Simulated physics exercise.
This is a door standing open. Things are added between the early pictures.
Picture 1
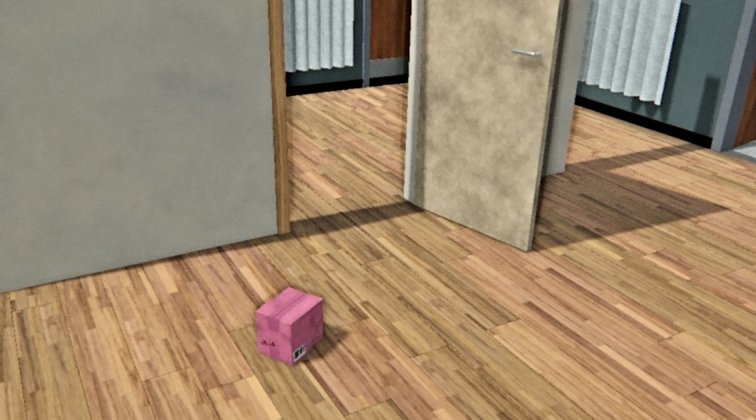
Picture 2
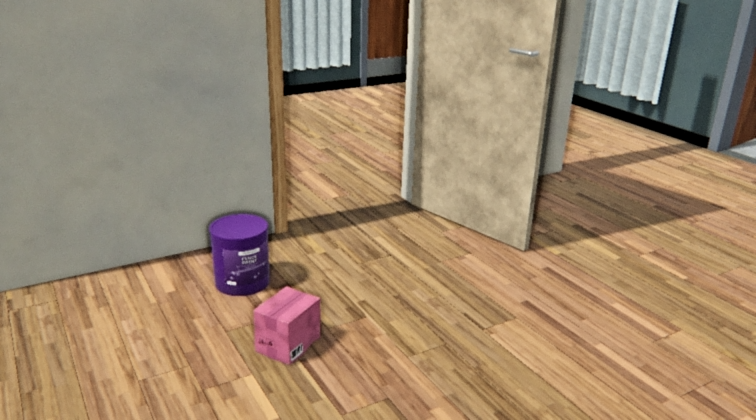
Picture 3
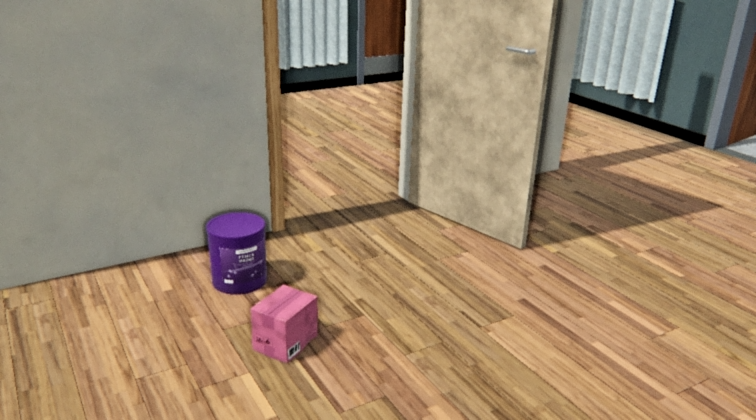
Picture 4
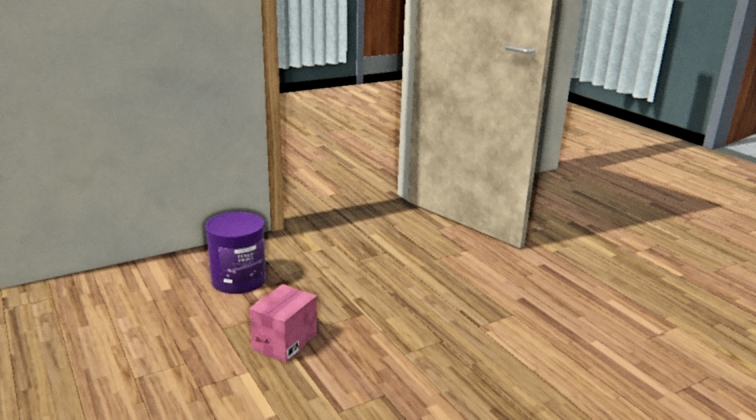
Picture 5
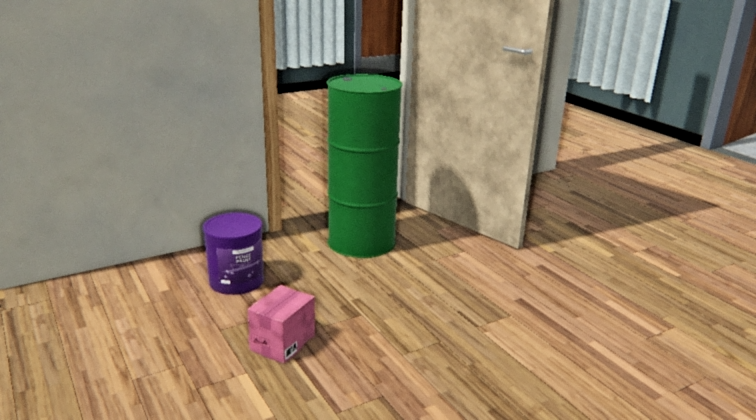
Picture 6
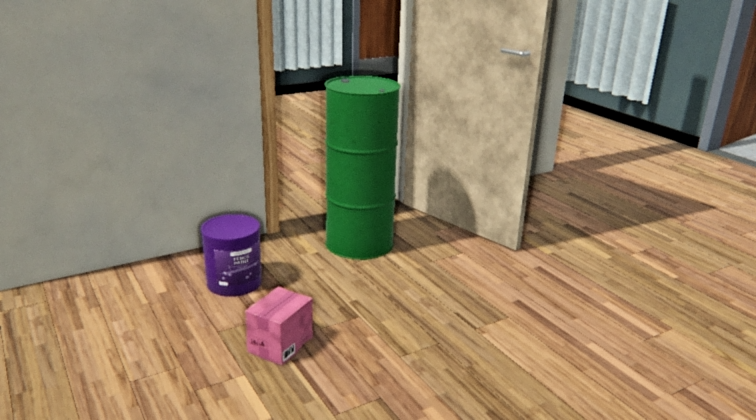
The footage shows a still, wide-open door and a pink box on a wooden floor; a purple pail appears behind the box, then a green drum appears beside the door, while the view shifts only very slightly.
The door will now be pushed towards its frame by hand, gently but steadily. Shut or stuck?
In the end the door jams.
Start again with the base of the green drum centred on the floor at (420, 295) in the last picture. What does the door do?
Then it closes.
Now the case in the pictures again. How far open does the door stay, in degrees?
About 50°.
Then, 0.50 s on from there, open by 93°.
Then, 0.80 s on from there, open by 78°.
Then, 1.10 s on from there, open by 60°.
In the end, open by 52°; all 3 unmoved. At the end, from the last picture's camera, green drum near (361, 168).
